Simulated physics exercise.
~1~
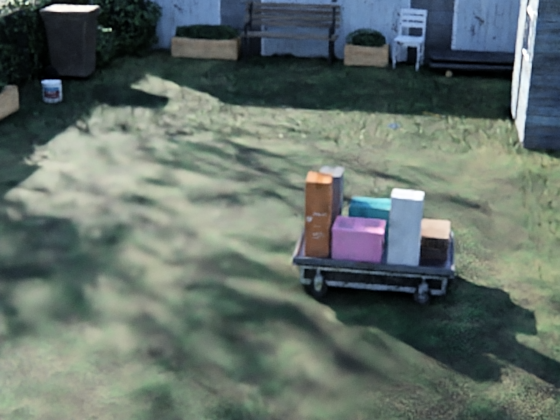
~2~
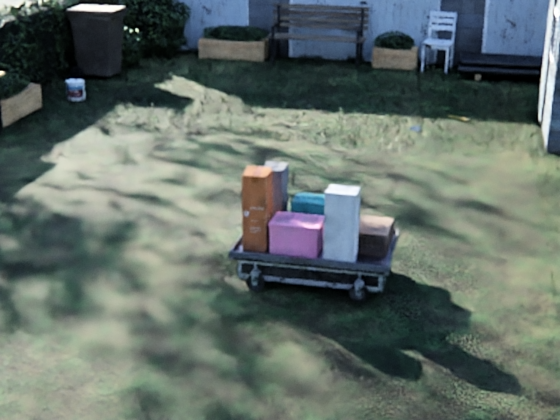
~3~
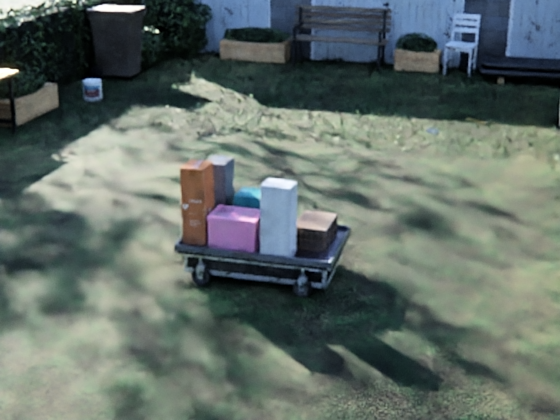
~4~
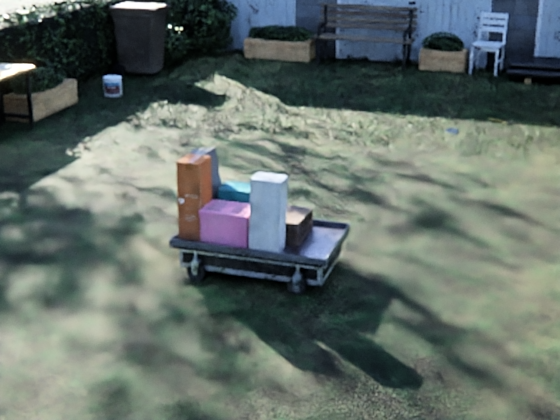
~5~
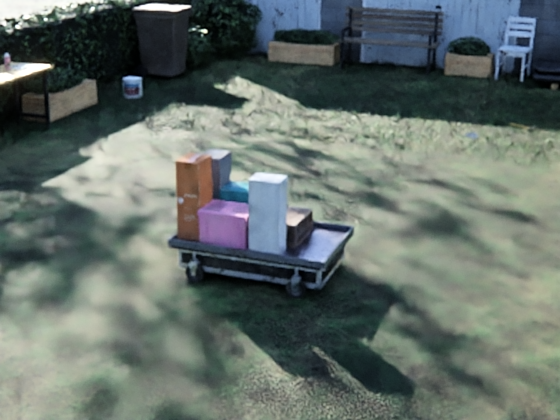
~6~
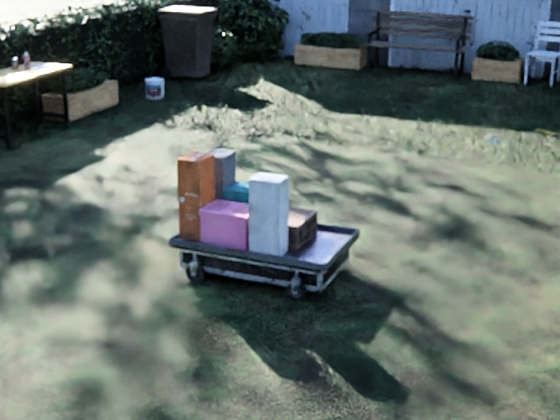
In a shady backyard, a flat cart loaded with six colourful boxes rolled left across the grass and came to a halt, the grey box tipping slightly before settling back, and everything ended up still aboard with the tall boxes standing.
